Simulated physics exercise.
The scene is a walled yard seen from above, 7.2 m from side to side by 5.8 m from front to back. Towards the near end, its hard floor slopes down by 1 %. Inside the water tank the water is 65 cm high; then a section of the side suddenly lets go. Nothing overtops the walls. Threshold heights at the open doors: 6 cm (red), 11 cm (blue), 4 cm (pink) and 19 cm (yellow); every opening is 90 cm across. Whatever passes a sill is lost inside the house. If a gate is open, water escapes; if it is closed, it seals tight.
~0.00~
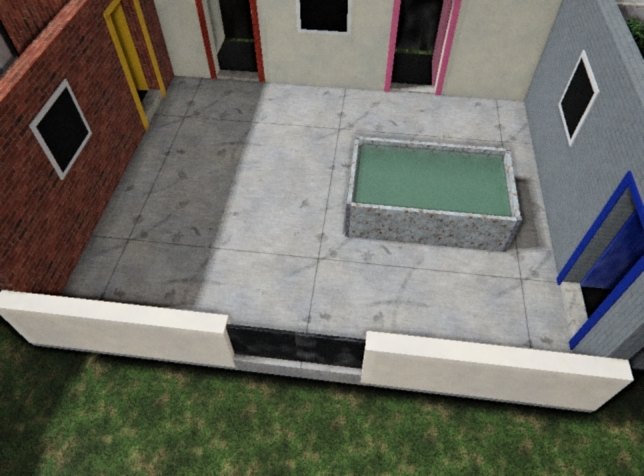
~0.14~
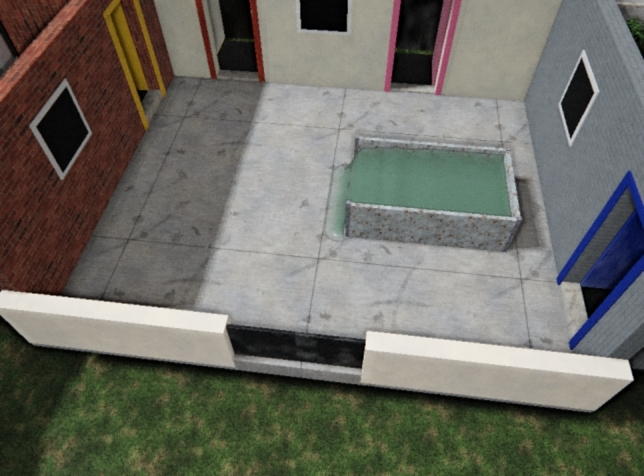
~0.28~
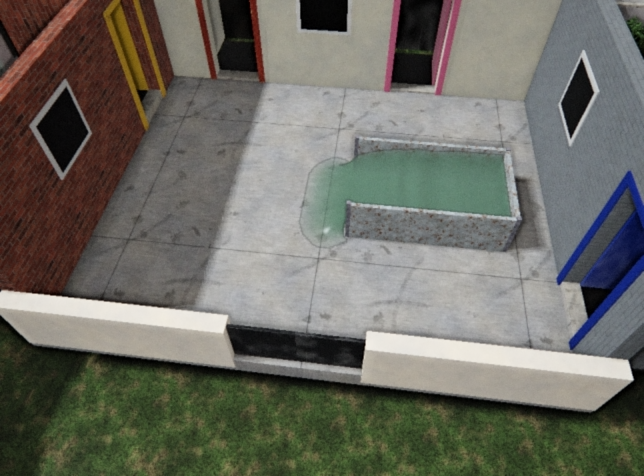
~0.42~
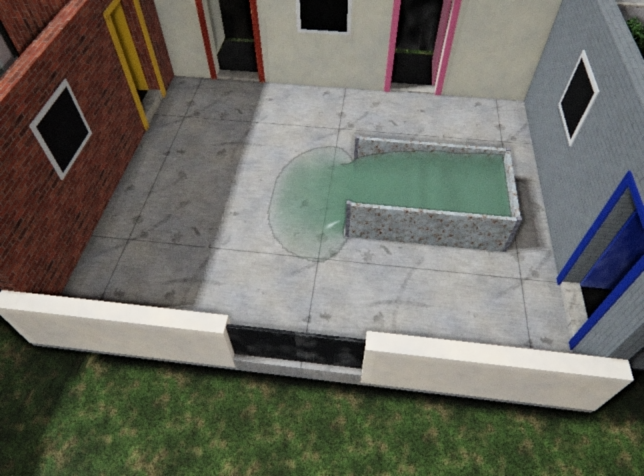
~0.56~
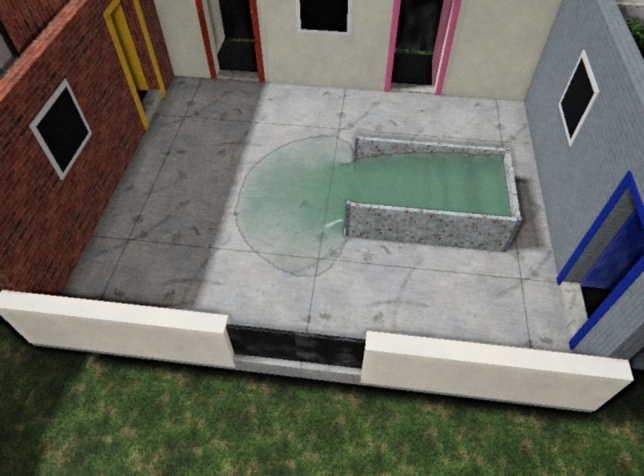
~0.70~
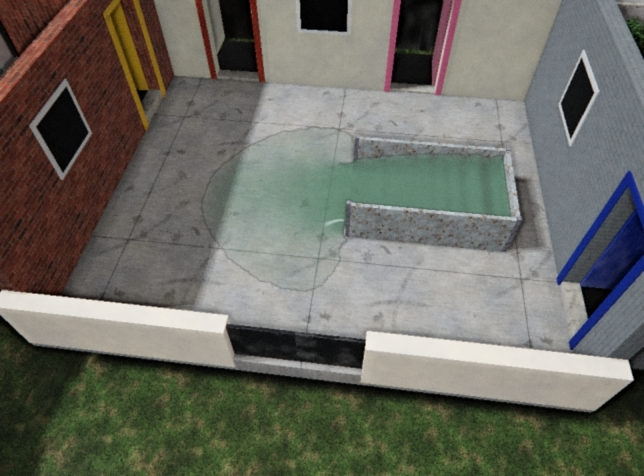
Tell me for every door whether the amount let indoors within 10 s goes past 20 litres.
Here it is: The red door goes past it; the blue door stays short of it; the pink door stays short of it; the yellow door stays short of it.
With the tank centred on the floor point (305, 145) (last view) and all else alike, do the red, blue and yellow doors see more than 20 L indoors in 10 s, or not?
Against the limit, the red door exceeds it, the blue door stays within it and the yellow door exceeds it.
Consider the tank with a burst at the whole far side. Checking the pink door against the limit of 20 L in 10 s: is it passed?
Then: Pink beyond it.
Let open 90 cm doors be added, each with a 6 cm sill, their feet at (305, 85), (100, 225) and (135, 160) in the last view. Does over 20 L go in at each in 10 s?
Door 1: Lower; door 2: Higher; door 3: Higher.
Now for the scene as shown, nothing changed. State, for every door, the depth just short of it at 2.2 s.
Red 1 cm, blue 0 cm, pink 0 cm, yellow 18 cm.
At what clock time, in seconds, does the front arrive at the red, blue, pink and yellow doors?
So red at 2.2 s, blue at 7.0 s, pink at 6.0 s, and yellow at 1.8 s.
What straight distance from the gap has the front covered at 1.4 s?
Roughly 4.2 m.
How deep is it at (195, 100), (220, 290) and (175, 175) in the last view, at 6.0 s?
Depths: About 8, 9 and 12 centimetres.
After 1.4 s water covers 40 % of the floor and is deepest (28 cm) near (338, 209); red door not reached, blue door not reached, pink door not reached, yellow door not reached.
After 2.2 s water covers 50 % of the floor and is deepest (29 cm) near (49, 321); red door 1 cm at the sill, 0 L in, blue door not reached, pink door not reached, yellow door 18 cm at the sill, 0 L in.
After 3.5 s water covers 50 % of the floor and is deepest (28 cm) near (49, 321); red door 12 cm at the sill, 3 L in, blue door not reached, pink door not reached, yellow door 15 cm at the sill, 0 L in.
After 6.0 s water covers 75 % of the floor and is deepest (12 cm) near (230, 168); red door 8 cm at the sill, 36 L in, blue door not reached, pink door 2 cm at the sill, 0 L in, yellow door 9 cm at the sill, 1 L in.
After 10.0 s water covers 100 % of the floor and is deepest (12 cm) near (555, 380); red door 4 cm at the sill, 39 L in, blue door 9 cm at the sill, 0 L in, pink door 3 cm at the sill, 0 L in, yellow door 5 cm at the sill, 1 L in.
